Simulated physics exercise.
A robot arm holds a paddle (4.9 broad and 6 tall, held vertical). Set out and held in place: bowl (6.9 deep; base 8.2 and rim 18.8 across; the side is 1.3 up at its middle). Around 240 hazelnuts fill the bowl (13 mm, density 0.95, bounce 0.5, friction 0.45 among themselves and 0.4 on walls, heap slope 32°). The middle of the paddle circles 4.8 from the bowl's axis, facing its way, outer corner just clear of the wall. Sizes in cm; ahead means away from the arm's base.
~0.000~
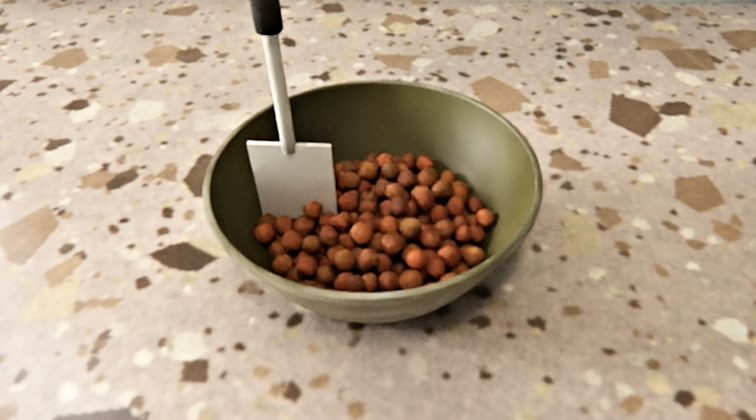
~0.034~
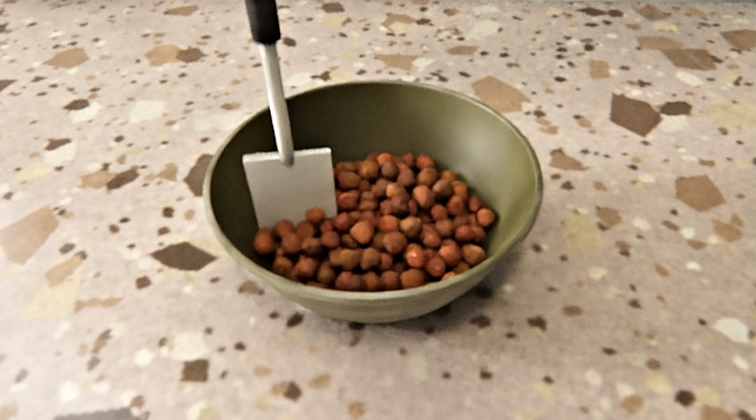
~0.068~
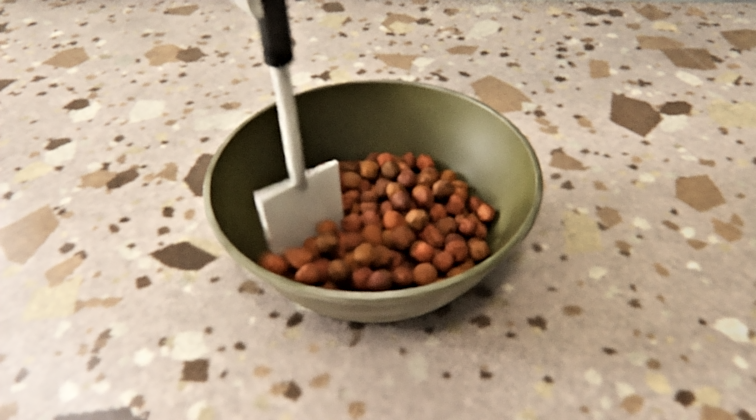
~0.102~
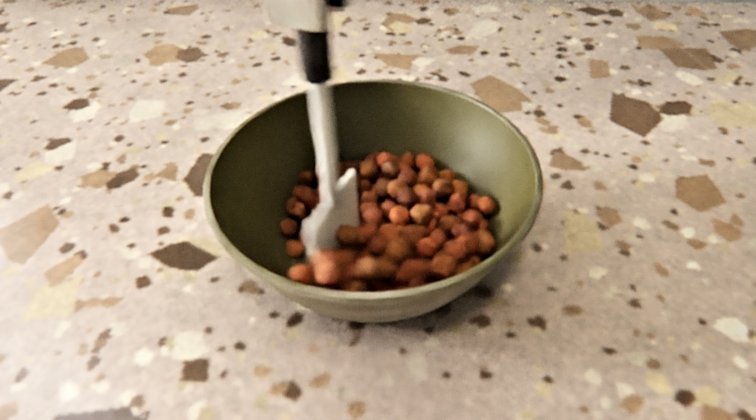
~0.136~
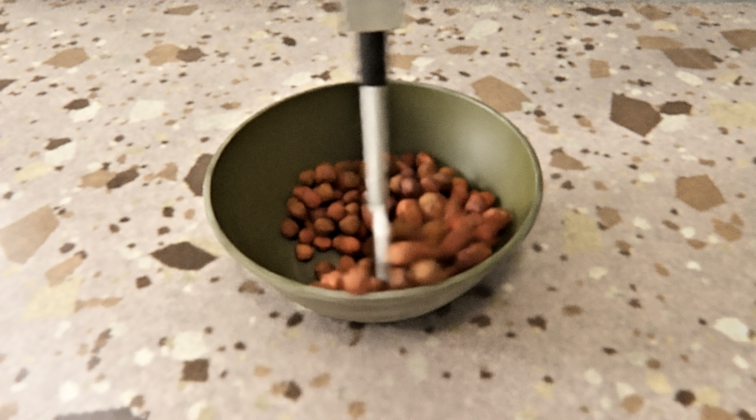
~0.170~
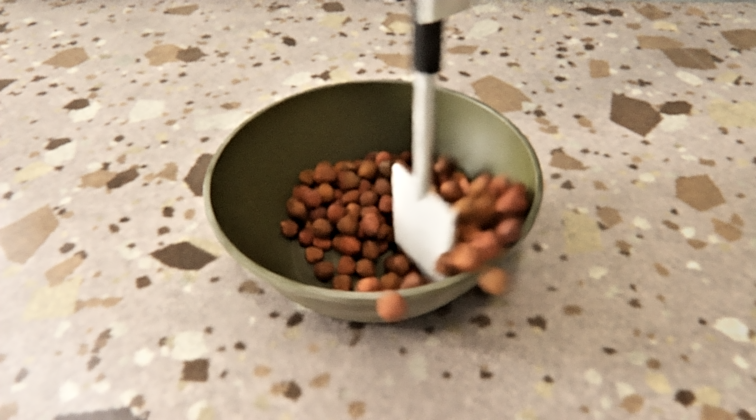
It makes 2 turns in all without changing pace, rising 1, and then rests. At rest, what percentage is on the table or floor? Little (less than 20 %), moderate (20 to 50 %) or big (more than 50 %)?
Answer: Moderate; 20 to 50 % of the hazelnuts finish on the table or floor.
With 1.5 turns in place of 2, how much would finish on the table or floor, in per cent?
It would be near 25 per cent.
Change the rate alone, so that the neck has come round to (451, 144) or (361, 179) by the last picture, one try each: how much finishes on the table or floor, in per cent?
Some 35 and 15 per cent.
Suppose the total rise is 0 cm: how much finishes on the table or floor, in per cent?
About 40 per cent.
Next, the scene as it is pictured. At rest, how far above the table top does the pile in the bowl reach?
Roughly 5.5 cm.
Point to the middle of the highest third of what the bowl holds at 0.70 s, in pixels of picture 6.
Near (413, 171).
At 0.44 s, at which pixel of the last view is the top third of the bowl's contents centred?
Near (275, 207).
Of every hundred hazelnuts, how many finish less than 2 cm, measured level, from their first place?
Some 10 per cent.
After 0.44 s, 359° round, highest piece 10 above the table; 191 in the bowl, 27 on the table or floor, 19 in flight or on the tool.
After 0.70 s, 228° round, highest piece 8 above the table; 172 in the bowl, 58 on the table or floor, 7 in flight or on the tool.
After 1.03 s, 0° round, highest piece 5 above the table; 170 in the bowl, 67 on the table or floor.
After 1.73 s, 0° round, highest piece 5 above the table; 170 in the bowl, 67 on the table or floor.
At rest, 170 in the bowl, 67 on the table or floor. That is 28 % on the table or floor.
